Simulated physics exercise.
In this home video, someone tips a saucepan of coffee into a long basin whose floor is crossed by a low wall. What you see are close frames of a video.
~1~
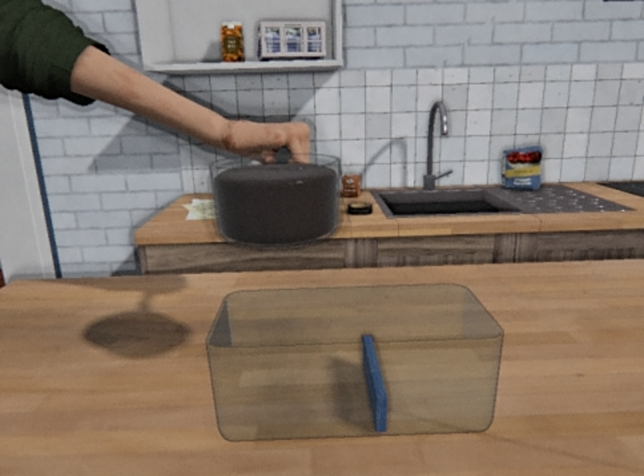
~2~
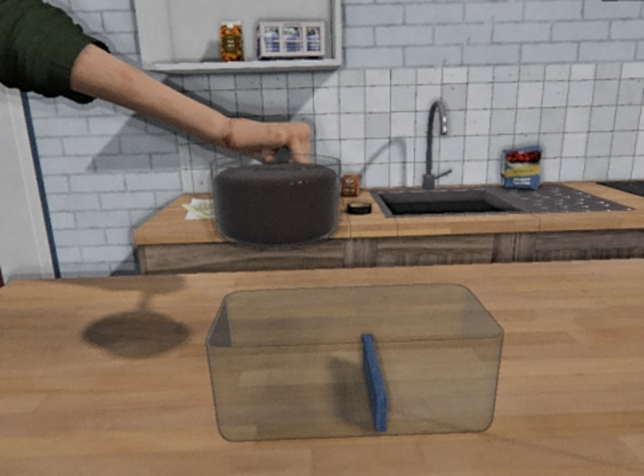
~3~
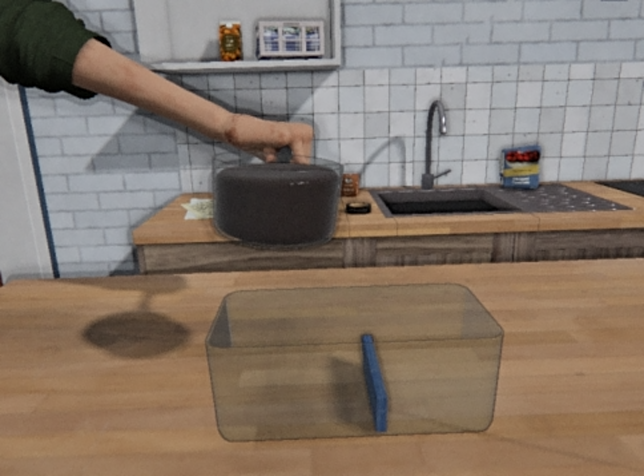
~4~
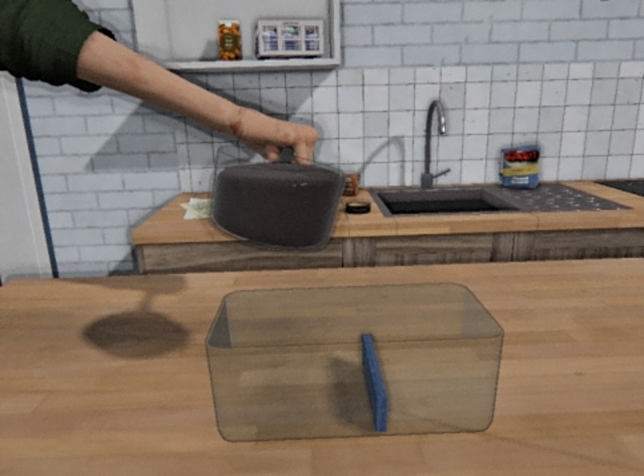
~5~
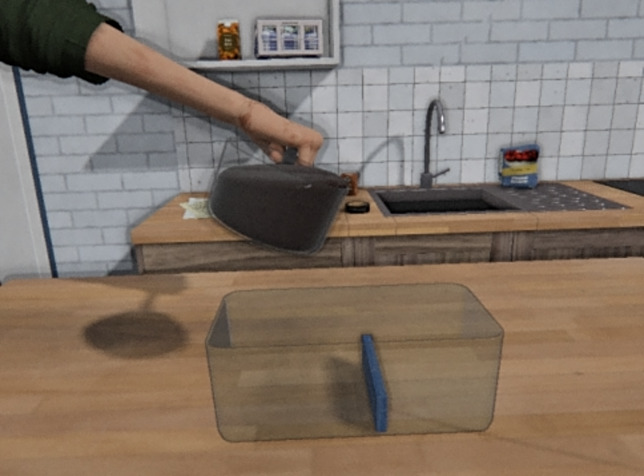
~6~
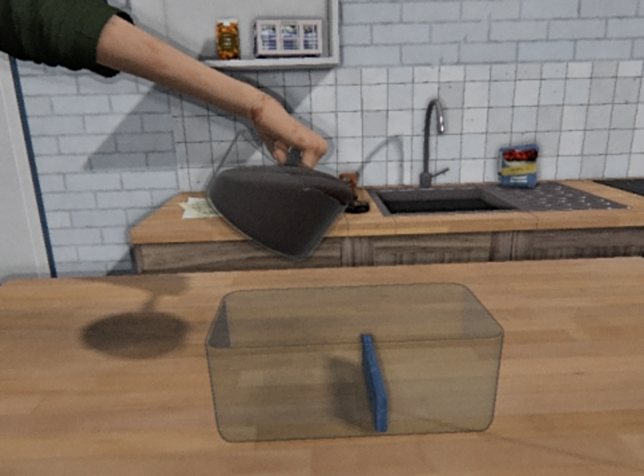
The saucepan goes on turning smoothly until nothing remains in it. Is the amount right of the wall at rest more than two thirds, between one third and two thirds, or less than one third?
It is between one third and two thirds.
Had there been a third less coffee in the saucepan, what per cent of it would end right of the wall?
About 45 in a hundred.
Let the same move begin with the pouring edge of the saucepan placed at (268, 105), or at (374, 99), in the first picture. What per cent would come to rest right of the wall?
It comes out at around 10 percent and then around 70 percent.
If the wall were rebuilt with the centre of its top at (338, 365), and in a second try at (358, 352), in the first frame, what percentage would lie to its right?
Roughly 85 per cent first and roughly 80 per cent second.
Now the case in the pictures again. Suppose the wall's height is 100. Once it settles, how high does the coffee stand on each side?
Near 30 in a hundred to the left, 60 to the right.
A moment on, the saucepan is tipped right over and 27 per cent is still to pour, 1 is left of the wall and 31 right of it.
Next, the saucepan is tipped right over and 6 per cent is still to pour, 19 is left of the wall and 62 right of it.
Then the saucepan is tipped right over and 1 per cent is still to pour, 34 is left of the wall and 59 right of it.
Later the saucepan is tipped right over and 0 per cent is still to pour, 41 is left of the wall and 56 right of it.
Finally, 44 per cent lies left of the wall, 53 right of it and 3 outside.
